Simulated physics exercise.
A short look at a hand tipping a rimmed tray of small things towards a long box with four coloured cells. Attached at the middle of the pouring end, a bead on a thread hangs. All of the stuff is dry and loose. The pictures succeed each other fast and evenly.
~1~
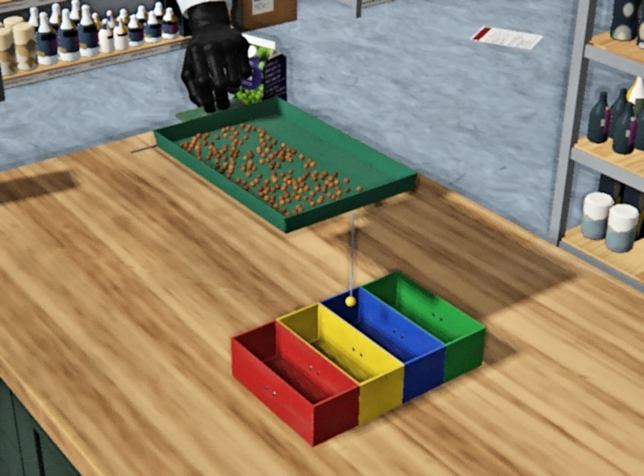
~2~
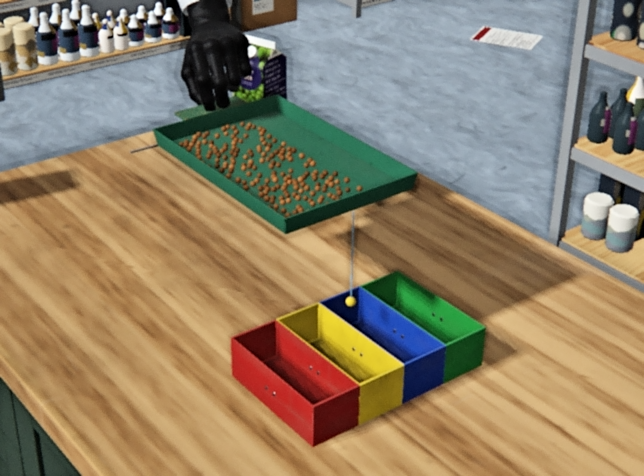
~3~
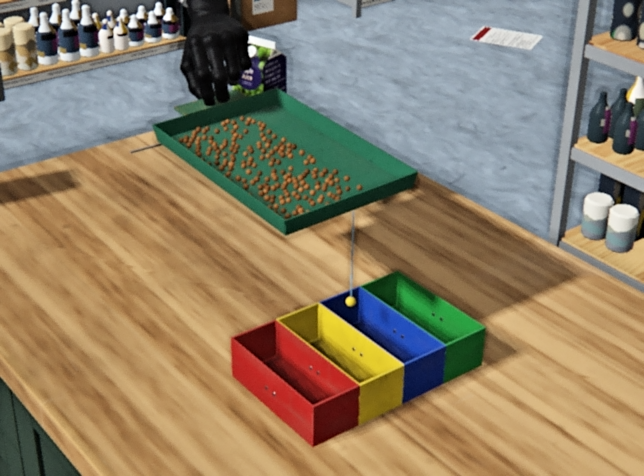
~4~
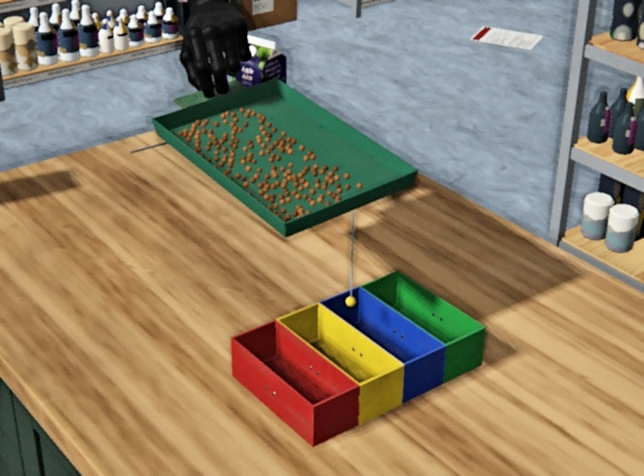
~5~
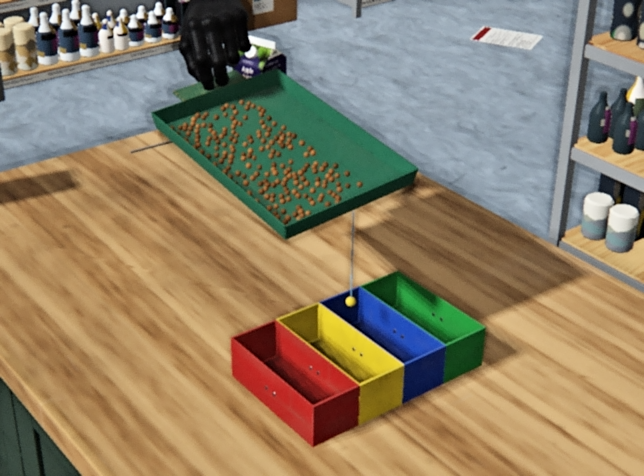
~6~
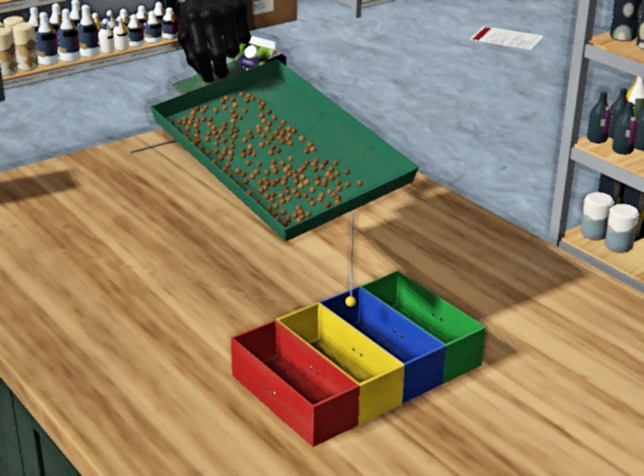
A black-gloved hand raised the back of a green tray of small brown balls, slowly steepening it toward its left front corner, while a yellow bead hung still above a box with four coloured cells.
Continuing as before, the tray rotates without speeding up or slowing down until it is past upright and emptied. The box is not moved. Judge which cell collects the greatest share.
I would say the red one.
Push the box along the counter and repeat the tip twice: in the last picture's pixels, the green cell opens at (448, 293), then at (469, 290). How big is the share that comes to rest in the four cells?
Roughly 70 per cent the first time and 10 per cent the second.
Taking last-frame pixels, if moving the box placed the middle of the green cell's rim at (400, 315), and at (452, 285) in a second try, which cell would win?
The cell in yellow, then the red one.
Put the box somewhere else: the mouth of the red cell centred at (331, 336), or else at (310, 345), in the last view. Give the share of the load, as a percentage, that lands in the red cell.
Respectively 30 % and 90 %.
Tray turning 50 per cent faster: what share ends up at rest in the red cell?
Something like 60 percent, give or take.
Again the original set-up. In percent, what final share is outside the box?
Near 0 in a hundred.
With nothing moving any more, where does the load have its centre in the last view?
Centre at rest: Close to (298, 381).
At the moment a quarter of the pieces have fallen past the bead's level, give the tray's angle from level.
Roughly 105°.
Just after the last frame, tray tipped steeply; almost all on the tray; just a few in the red cell.
A moment on, tray tipped right over; almost all on the tray; just a few in the red cell; just a few in the yellow cell; about a tenth falling or outside the box.
Further on, tray tipped past a quarter turn; roughly two thirds in the red cell; roughly a third in the yellow cell; just a few falling or outside the box.
When it is over, tray tipped past a quarter turn; roughly two thirds in the red cell; roughly a third in the yellow cell; not one in the blue cell; not one in the green cell; just a few outside the box.
